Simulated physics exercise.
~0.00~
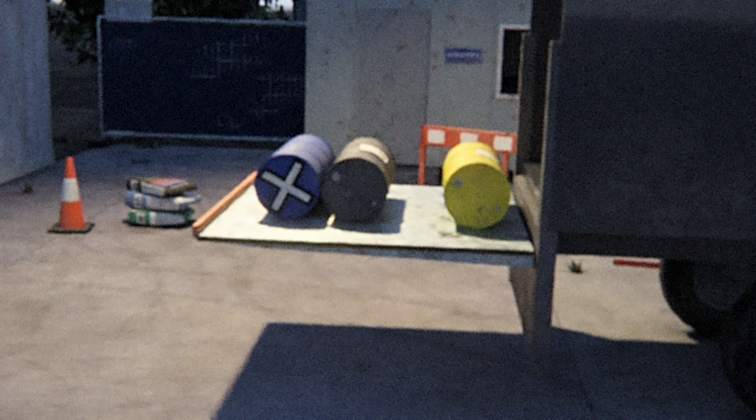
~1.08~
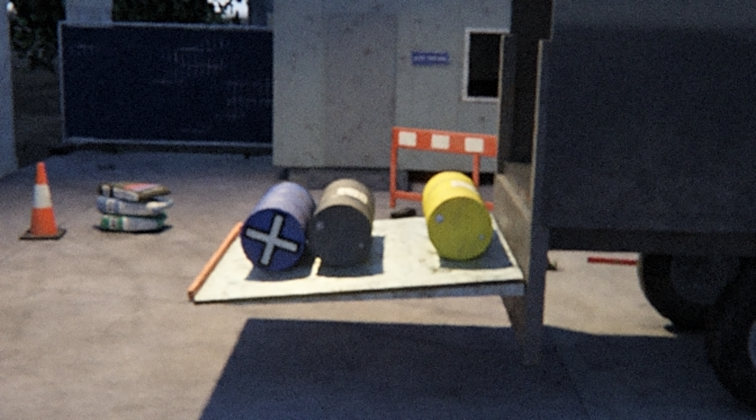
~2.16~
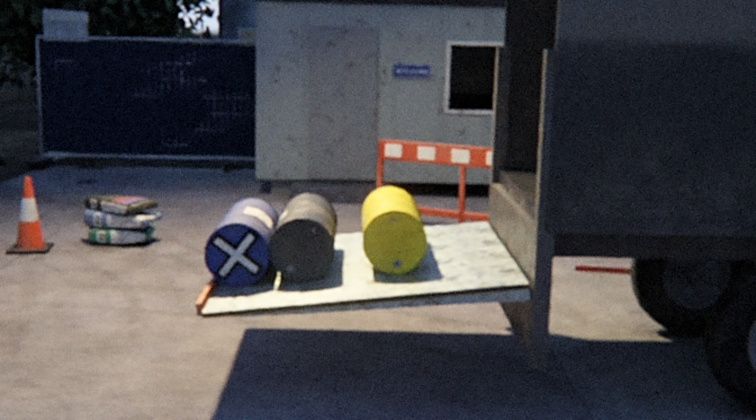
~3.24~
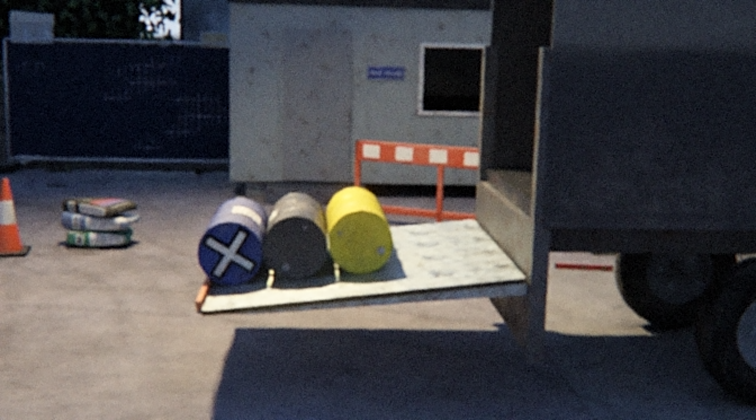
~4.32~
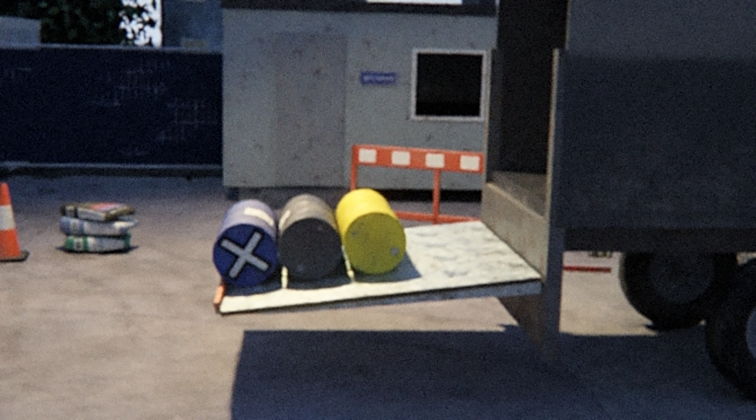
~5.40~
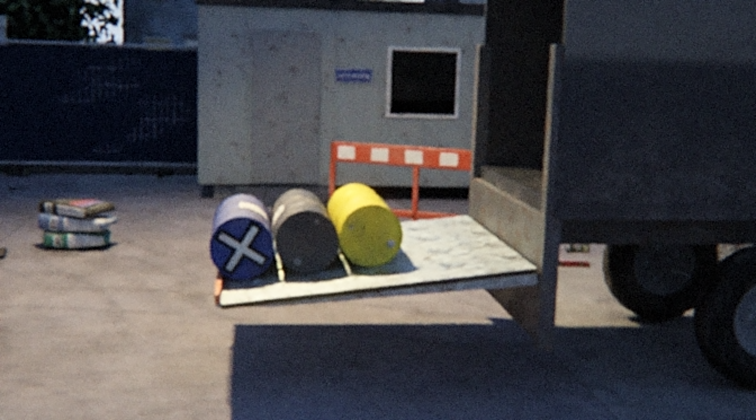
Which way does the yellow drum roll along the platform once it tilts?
The yellow drum rolls to the left, toward the dark drum and the blue one.
